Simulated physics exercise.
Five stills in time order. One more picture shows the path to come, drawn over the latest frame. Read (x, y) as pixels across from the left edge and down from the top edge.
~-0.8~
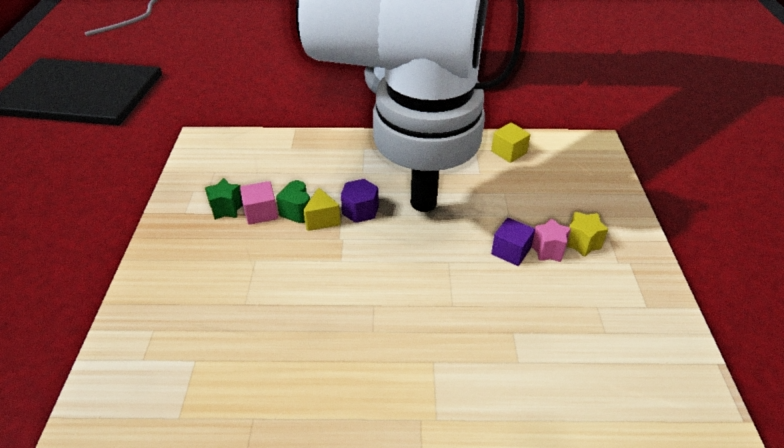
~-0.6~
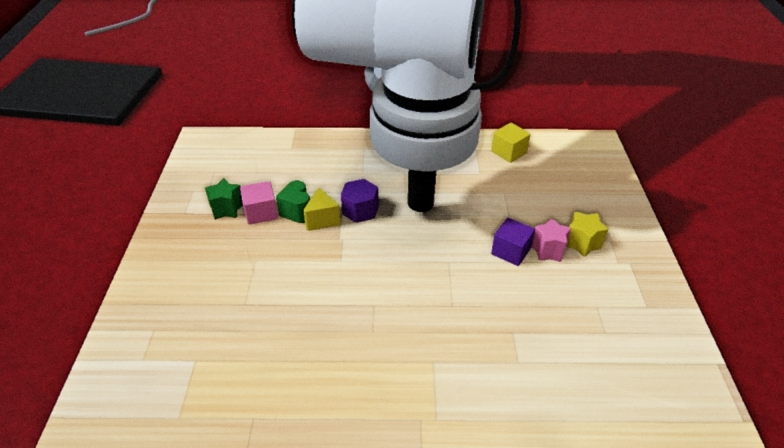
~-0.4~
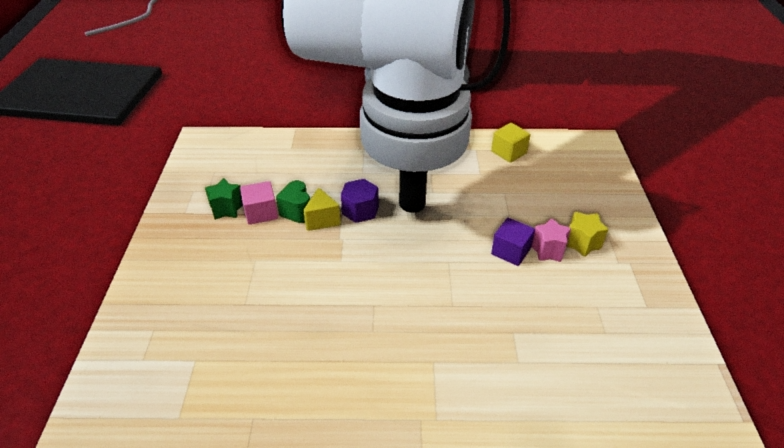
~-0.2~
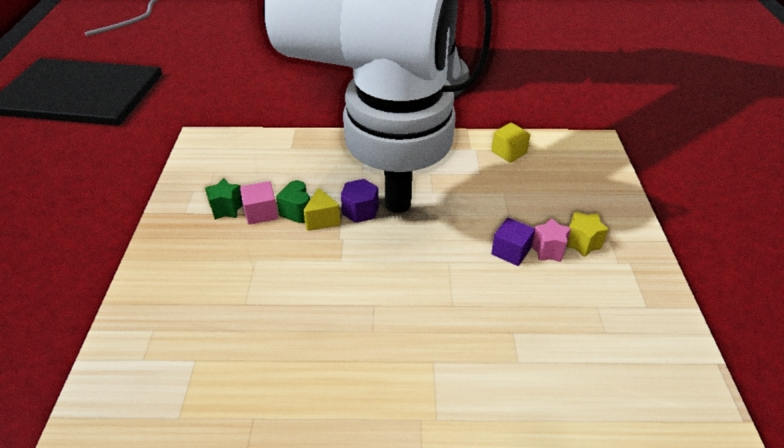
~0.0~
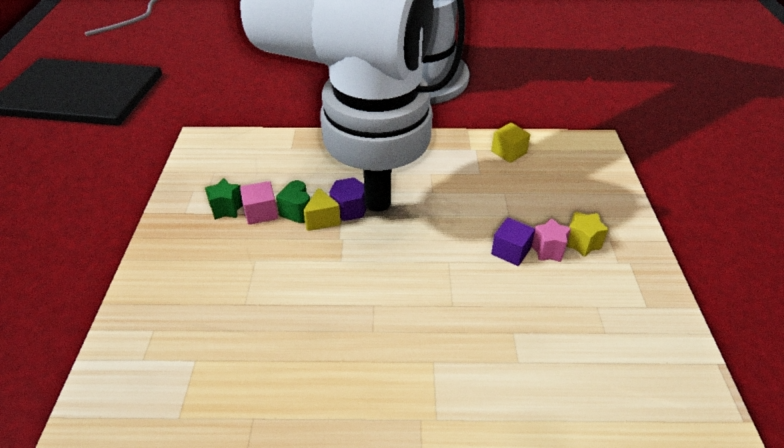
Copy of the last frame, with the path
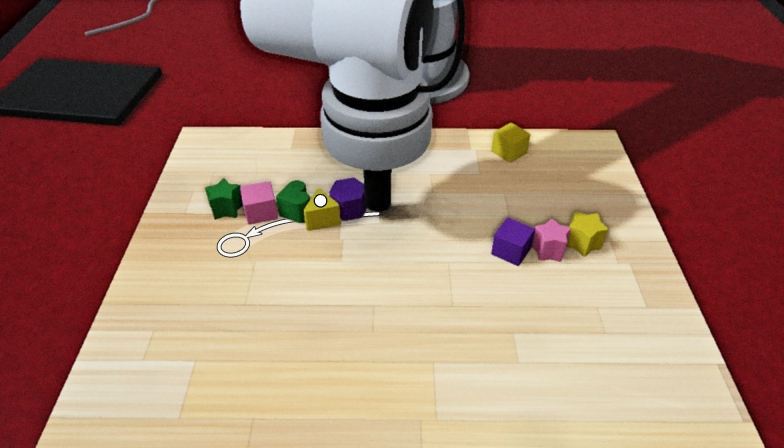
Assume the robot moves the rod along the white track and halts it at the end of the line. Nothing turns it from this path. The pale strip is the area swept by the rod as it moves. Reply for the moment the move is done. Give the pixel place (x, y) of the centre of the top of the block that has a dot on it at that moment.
The centre of its top will be at (264, 227).
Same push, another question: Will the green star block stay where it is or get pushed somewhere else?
The result: It moves.
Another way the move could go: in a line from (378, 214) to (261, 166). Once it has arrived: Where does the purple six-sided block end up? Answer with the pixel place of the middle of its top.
It is going to be at (259, 170).
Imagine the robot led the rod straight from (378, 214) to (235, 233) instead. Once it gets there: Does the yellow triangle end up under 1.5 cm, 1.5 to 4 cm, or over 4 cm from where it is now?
Shift: Over 4 cm.
The line goes from (378, 214) through (329, 217) and (279, 223) to (233, 245); the dot is on the yellow triangle.
The first path, step by step. One third of the way, rod (327, 207); pink square piece (252, 194); green heart block (286, 189), turned 10° anticlockwise; yellow triangle (305, 208); purple six-sided block (313, 180), turned 45° clockwise.
Two thirds of the way, rod (276, 212); green star block (193, 183); pink square piece (218, 192), turned 30° clockwise; green heart block (249, 191), turned 15° anticlockwise; yellow triangle (270, 221), turned 55° anticlockwise; purple six-sided block (310, 178), turned 60° clockwise.
At the end, rod (231, 234); green star block (181, 177), turned 20° clockwise; pink square piece (199, 190), turned 45° clockwise; green heart block (227, 199), turned 25° clockwise; yellow triangle (265, 227), turned 90° anticlockwise; purple six-sided block (310, 178), turned 60° clockwise.
